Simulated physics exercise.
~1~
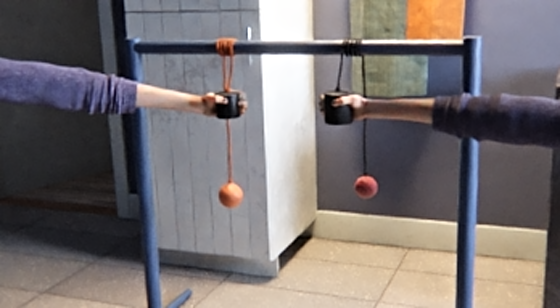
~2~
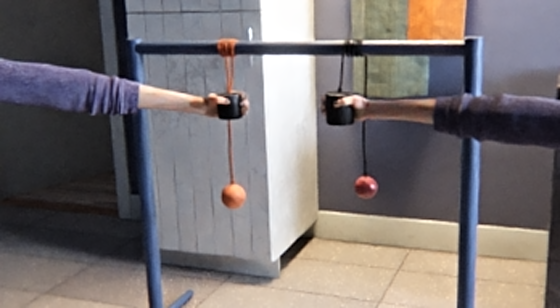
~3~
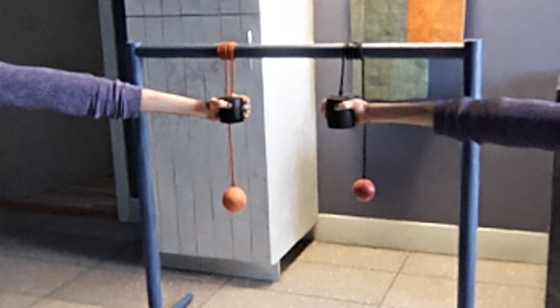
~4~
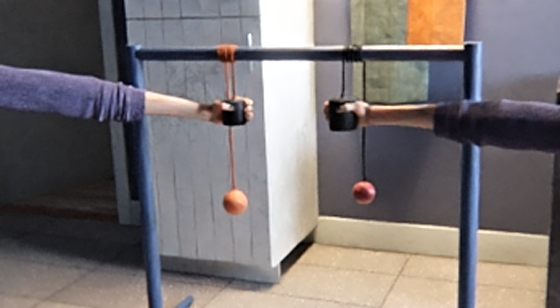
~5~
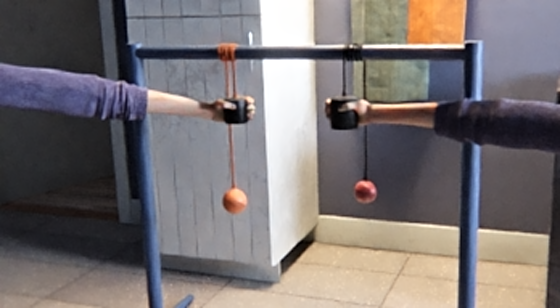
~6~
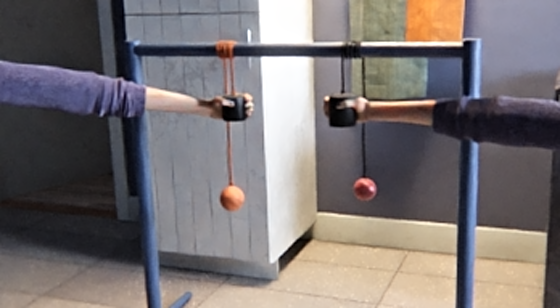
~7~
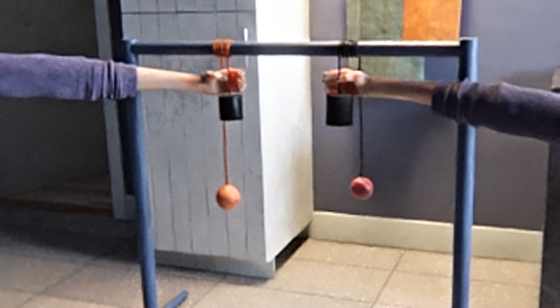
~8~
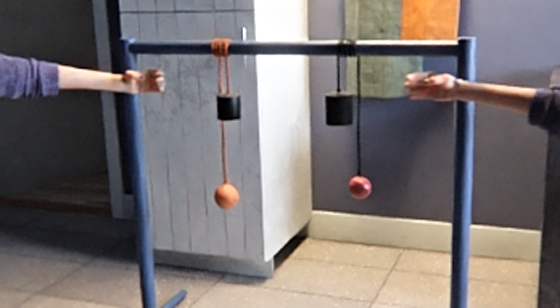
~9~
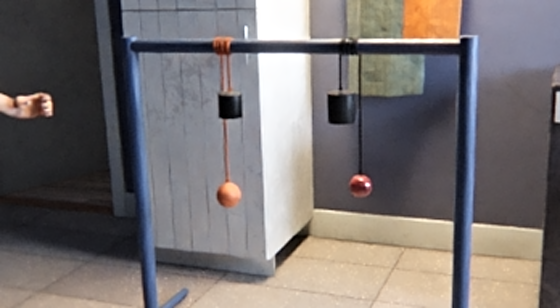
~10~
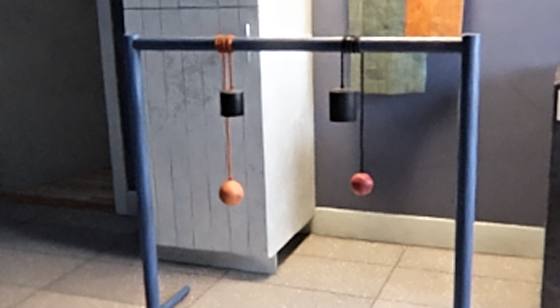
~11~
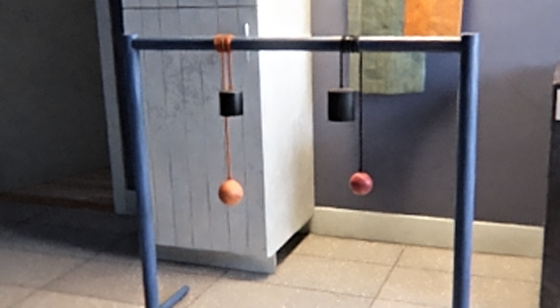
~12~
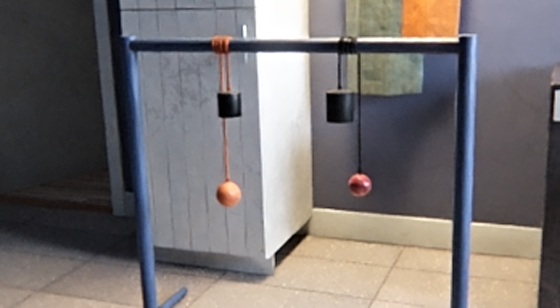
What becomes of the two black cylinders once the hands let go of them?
Both black cylinders stay up, the left one and the right one each still hanging beneath the blue bar.
